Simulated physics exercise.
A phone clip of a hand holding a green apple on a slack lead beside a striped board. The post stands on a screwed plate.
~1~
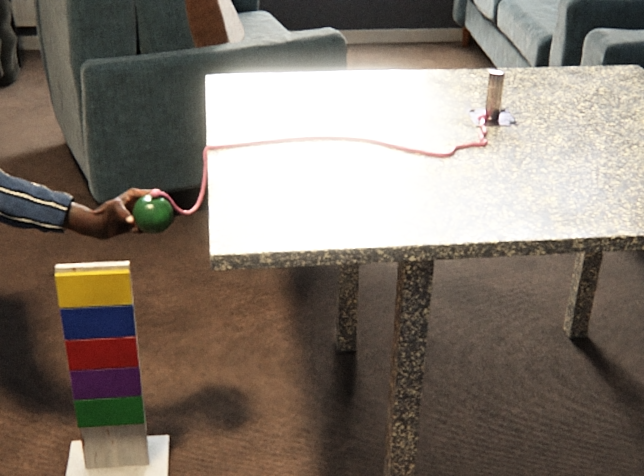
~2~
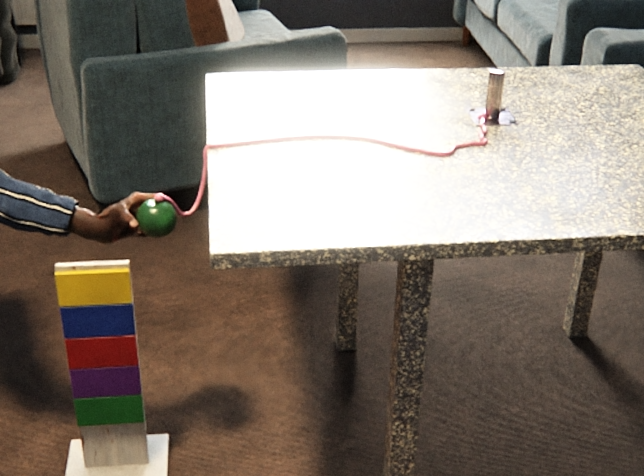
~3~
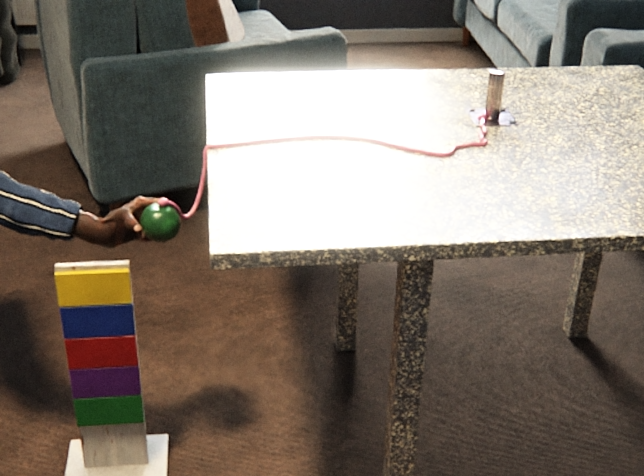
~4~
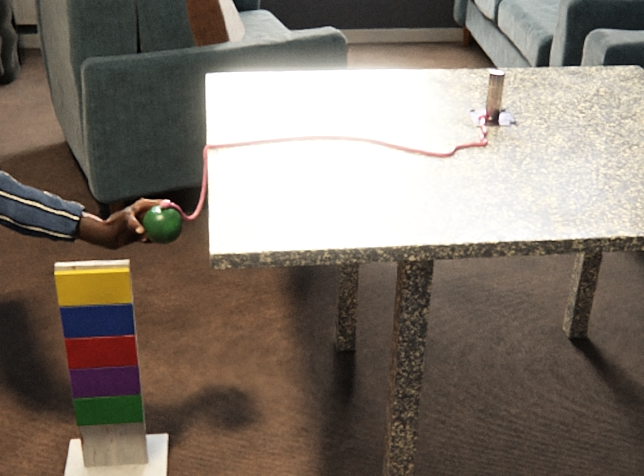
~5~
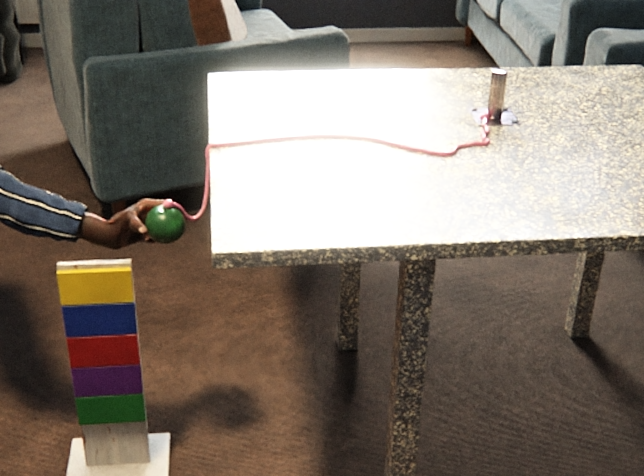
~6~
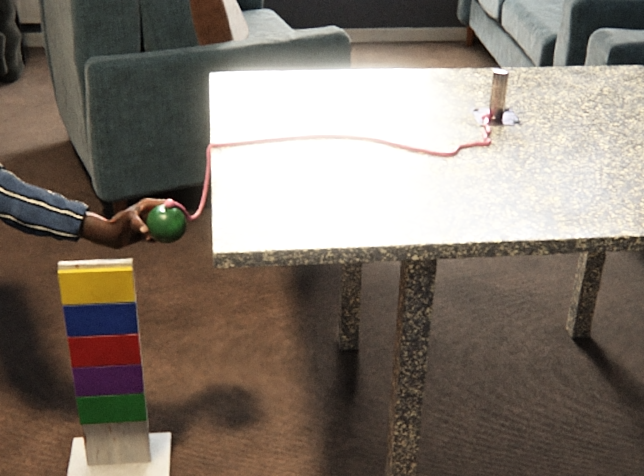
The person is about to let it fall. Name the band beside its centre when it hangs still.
Its centre hangs level with the red band.
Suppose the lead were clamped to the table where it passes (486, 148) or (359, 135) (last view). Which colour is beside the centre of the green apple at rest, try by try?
It would be blue; yellow.
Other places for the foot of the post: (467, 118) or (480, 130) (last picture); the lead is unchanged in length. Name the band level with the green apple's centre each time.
In that order: Purple; purple.
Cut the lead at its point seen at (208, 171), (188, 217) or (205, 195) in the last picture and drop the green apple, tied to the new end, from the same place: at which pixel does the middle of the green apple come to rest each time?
In that order: (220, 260), (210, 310) and (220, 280).
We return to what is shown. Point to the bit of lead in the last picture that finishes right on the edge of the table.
Near (284, 138).
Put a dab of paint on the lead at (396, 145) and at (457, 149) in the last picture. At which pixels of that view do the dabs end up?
The first at (323, 139), the second at (387, 130).
Soon after, apple near (187, 339); level with red.
Then, apple near (246, 327); level with red.
Further on, apple near (218, 338); level with red.
At rest, apple near (213, 338); level with red. Its middle rests at the red band.
